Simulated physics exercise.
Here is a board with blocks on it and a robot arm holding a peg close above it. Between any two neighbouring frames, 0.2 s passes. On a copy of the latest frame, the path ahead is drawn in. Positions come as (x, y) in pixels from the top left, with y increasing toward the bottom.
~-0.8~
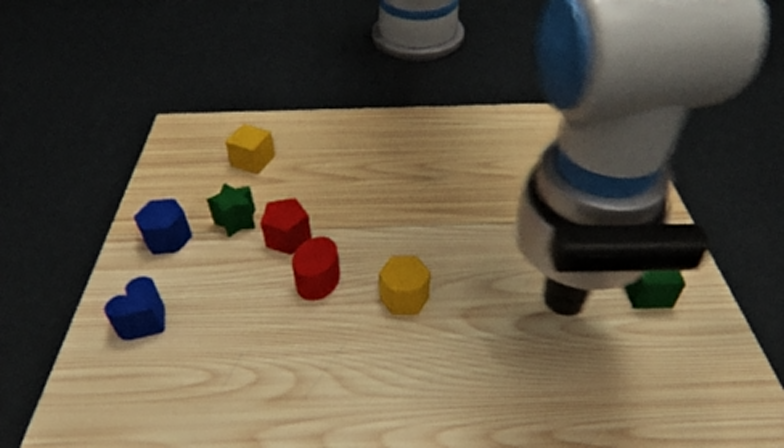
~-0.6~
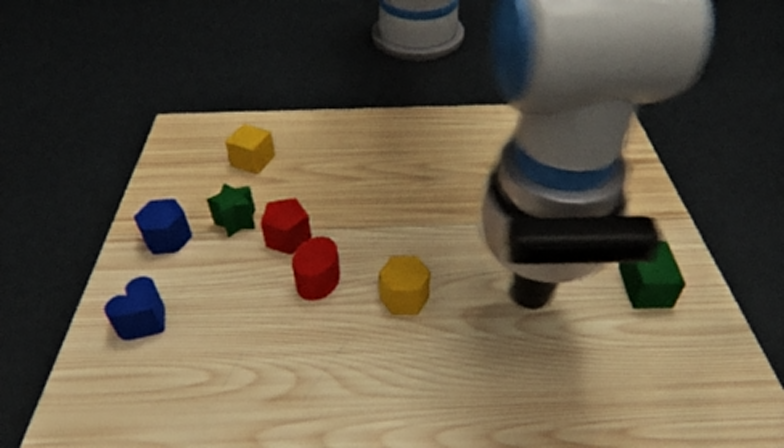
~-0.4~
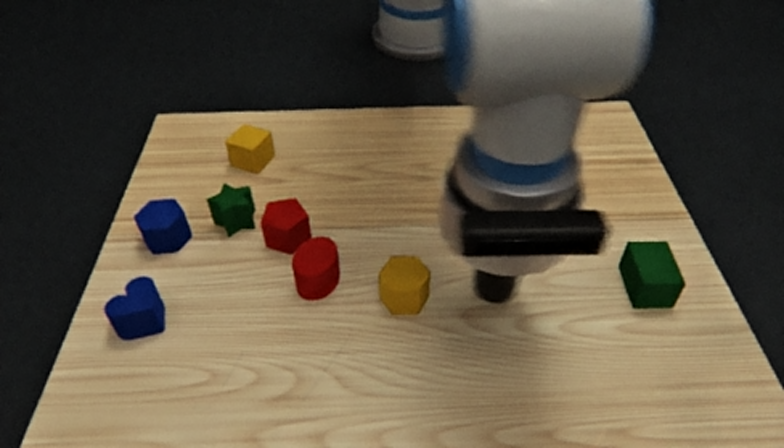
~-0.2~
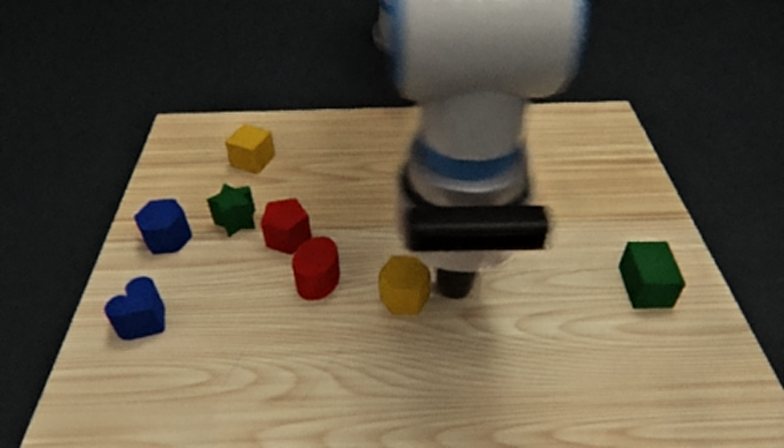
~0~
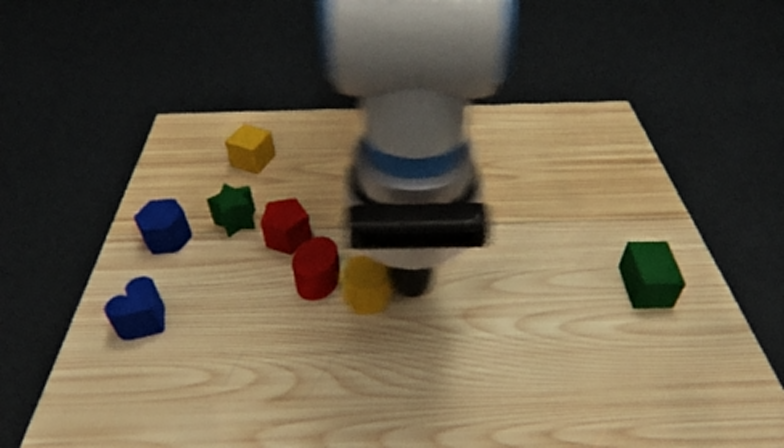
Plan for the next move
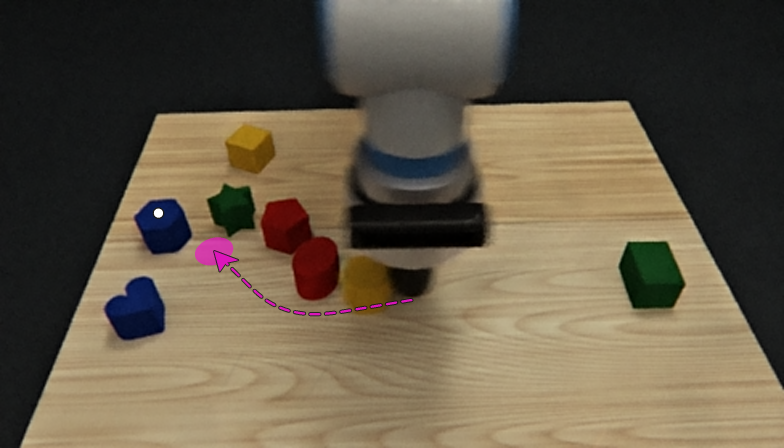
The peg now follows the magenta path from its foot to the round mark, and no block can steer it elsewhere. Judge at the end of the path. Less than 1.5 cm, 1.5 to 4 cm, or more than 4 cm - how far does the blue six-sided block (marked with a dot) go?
It's set to move under 1.5 cm.
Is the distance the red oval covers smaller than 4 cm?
I believe not.
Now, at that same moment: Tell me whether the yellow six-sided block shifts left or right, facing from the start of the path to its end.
Side: Left.
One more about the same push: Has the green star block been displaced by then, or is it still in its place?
My prediction: It moves.
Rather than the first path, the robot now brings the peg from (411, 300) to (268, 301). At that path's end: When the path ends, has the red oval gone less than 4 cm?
No.
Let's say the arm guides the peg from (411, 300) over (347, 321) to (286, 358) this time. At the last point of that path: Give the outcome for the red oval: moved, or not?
My prediction: It moves.
The line goes from (411, 300) through (330, 313) and (258, 294) to (214, 251); the dot is on the blue six-sided block.
The first path, step by step. One third of the way, peg (326, 296); red oval (269, 244), turned 40° clockwise; yellow six-sided block (283, 275), turned 25° clockwise.
Two thirds of the way, peg (253, 276); red oval (248, 230), turned 105° clockwise; yellow six-sided block (213, 255), turned 30° clockwise.
At the end, peg (208, 233); blue six-sided block (149, 211), turned 25° clockwise; green star block (230, 179); red oval (238, 204), turned 140° clockwise; yellow six-sided block (164, 238), turned 45° anticlockwise.
